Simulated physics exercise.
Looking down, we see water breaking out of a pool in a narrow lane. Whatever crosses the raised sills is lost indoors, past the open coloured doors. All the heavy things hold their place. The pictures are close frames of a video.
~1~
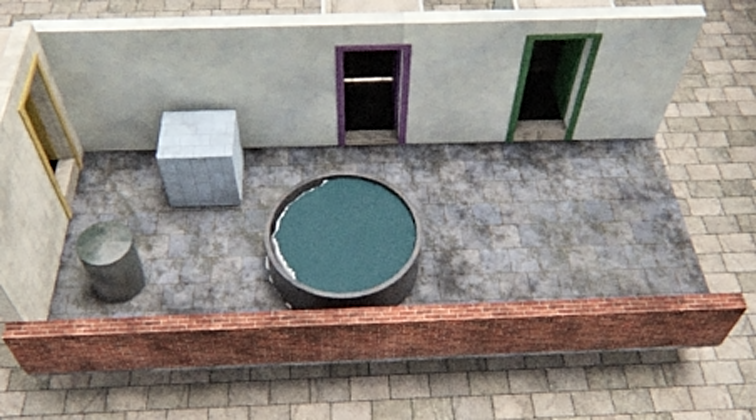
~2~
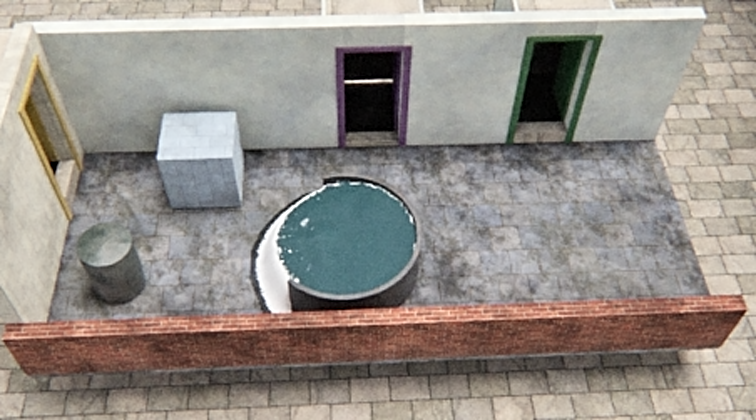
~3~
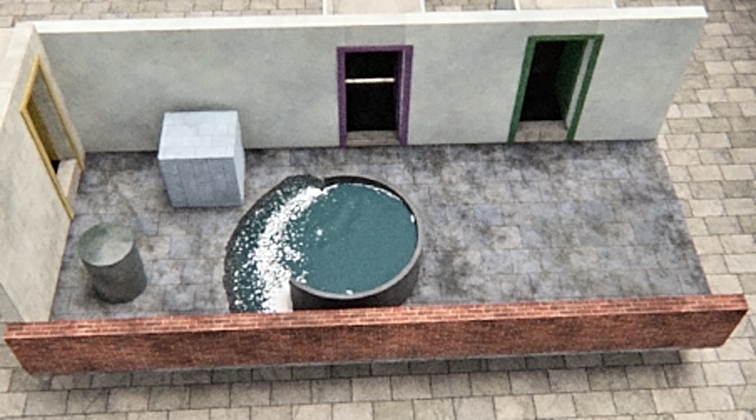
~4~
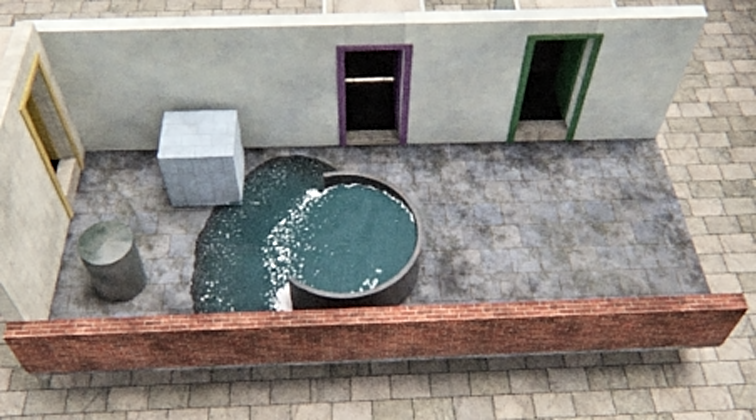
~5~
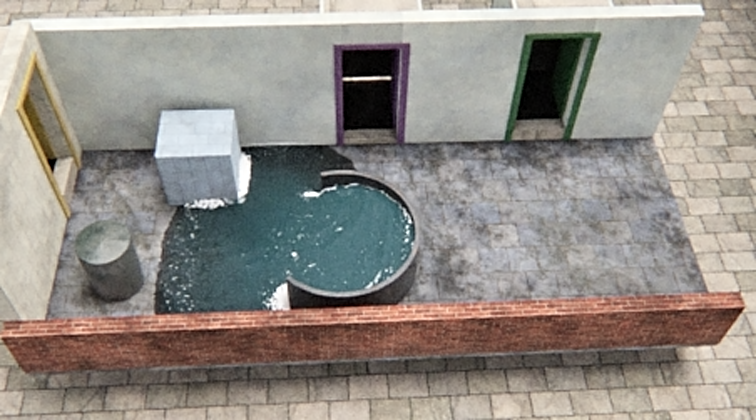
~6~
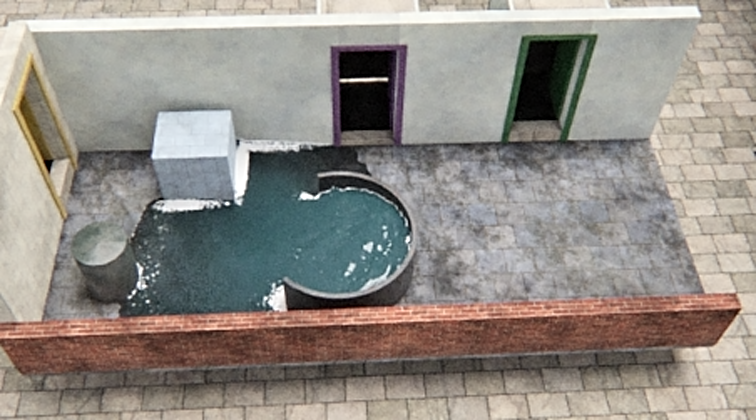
In a narrow walled lane, a round pool of still water broke open on its left side, and the water poured out, spreading across the paving around a pale block and to a grey drum.
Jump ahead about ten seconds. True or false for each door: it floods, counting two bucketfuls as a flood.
Purple door - false; green door - false; yellow door - false.
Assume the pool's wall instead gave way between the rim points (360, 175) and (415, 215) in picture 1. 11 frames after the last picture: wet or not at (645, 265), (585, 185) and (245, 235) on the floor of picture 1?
Sequence of results: Missed by the flood, reached by the flood, missed by the flood.
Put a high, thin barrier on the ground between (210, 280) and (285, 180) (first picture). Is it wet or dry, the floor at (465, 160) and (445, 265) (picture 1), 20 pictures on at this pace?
As listed: Under water, clear.
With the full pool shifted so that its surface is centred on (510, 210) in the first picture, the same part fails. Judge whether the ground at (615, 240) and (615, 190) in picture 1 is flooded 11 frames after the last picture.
The first spot is untouched and the second is untouched.
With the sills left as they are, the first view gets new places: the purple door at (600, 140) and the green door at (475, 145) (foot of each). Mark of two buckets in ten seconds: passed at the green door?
As I see it, the green door stays beneath the mark.
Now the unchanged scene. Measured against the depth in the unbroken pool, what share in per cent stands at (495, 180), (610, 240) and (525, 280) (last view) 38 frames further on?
Roughly 4 per cent, 2 per cent and 2 per cent.
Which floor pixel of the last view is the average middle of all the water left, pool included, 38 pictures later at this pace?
Point: (256, 241).
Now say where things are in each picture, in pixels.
The pool at (343, 234) is whole and still, in the first picture.
Water pours out at (276, 242) and has run to a hidden place, in the second picture.
Water pours out at (277, 242) and has run to a hidden place, in the third picture.
The front is at (303, 161), out from the gap at (277, 243), in the fourth picture.
Water pours out at (274, 242) and has run to (319, 146), in the fifth picture.
Water pours out at (271, 244) and has run to a hidden place, in the sixth picture.
A moment on, water covers 35 % of the floor; the purple door wet at the sill, nothing in, the green door not reached, the yellow door wet at the sill, nothing in.
Next, water covers 45 % of the floor; the purple door wet at the sill, nothing in, the green door not reached, the yellow door wet at the sill, nothing in.
Then, water covers 60 % of the floor; the purple door wet at the sill, nothing in, the green door wet at the sill, nothing in, the yellow door wet at the sill, nothing in.
Later, water covers 85 % of the floor; the purple door wet at the sill, nothing in, the green door wet at the sill, nothing in, the yellow door wet at the sill, nothing in.
In the end, water covers 90 % of the floor; the purple door wet at the sill, nothing in, the green door wet at the sill, nothing in, the yellow door wet at the sill, nothing in.
